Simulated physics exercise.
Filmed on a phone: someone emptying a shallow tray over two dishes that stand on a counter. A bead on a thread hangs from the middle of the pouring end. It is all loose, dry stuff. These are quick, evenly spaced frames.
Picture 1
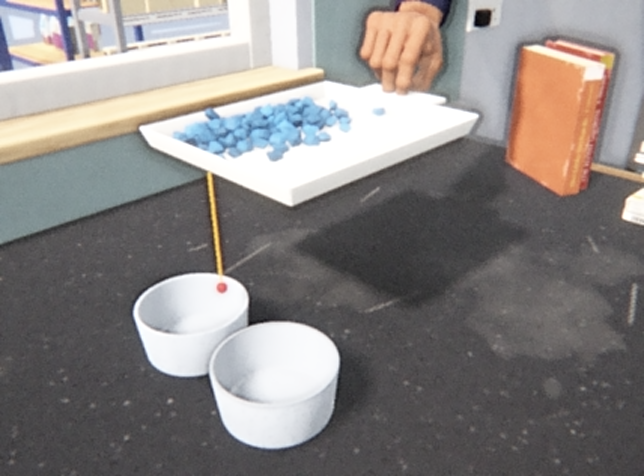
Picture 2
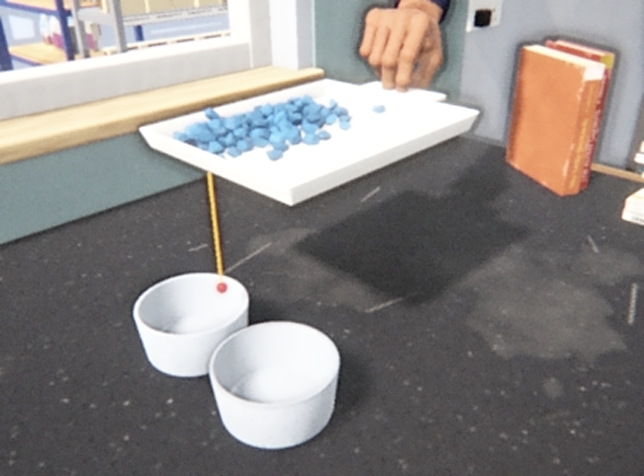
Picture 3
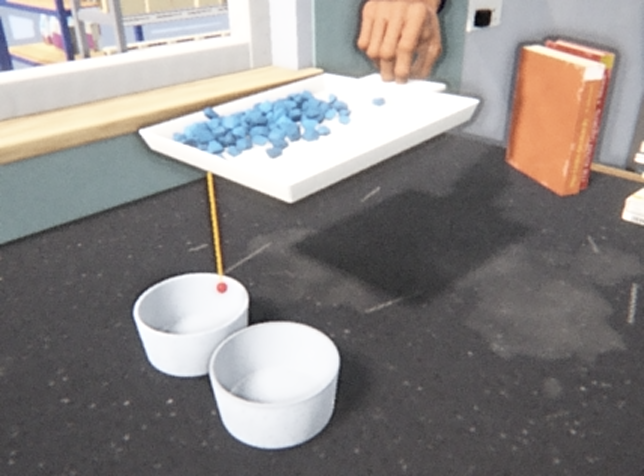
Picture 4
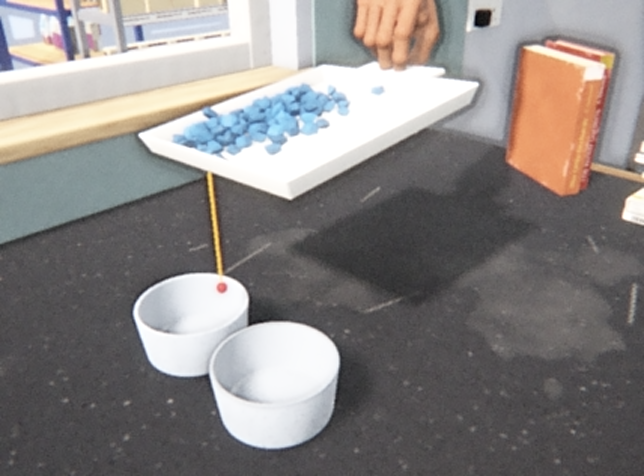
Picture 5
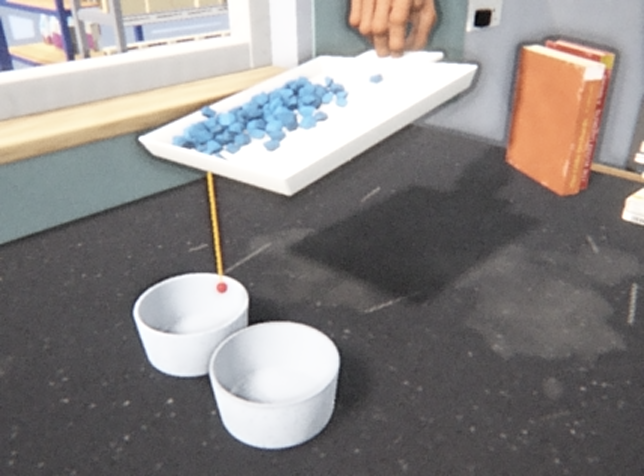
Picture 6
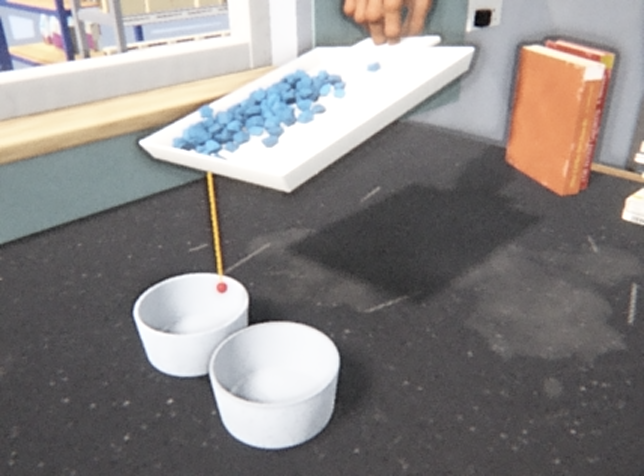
A white tray of loose blue stones, with a hand at its far end, starts out nearly level above two white dishes on a dark counter. The hand raises the far end gradually, and the tray slants a little toward its near left corner while the red bead hangs still on its thread.
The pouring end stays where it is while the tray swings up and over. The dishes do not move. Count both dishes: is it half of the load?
In the dishes lies less than half of it.
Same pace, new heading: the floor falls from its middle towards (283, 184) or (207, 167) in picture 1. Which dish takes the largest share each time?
One: Right. Two: Left.
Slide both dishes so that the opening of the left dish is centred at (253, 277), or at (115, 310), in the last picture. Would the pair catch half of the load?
In turn: Under half; under half.
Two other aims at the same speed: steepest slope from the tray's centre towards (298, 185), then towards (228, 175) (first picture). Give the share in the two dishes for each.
Near 80 % and 60 %.
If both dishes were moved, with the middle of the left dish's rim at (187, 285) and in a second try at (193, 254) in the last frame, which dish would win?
One: The left one. Two: The left dish.
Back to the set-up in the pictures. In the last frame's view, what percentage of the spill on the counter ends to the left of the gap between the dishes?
About 100 per cent.
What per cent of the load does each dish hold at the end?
Left dish: 20 %, right dish: 0 %.
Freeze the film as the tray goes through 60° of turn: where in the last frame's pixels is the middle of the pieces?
Near (200, 116).
Shortly afterwards, tray tipped steeply; the whole lot on the tray.
Next, tray tipped right over; only a few on the tray; near a quarter in the left dish; near two thirds outside both; a little in the air.
Some moments later, tray tipped past a quarter turn; near a quarter in the left dish; the bulk outside both.
In the end, tray tipped past a quarter turn; none at all in the right dish; near a quarter in the left dish; the bulk outside both.
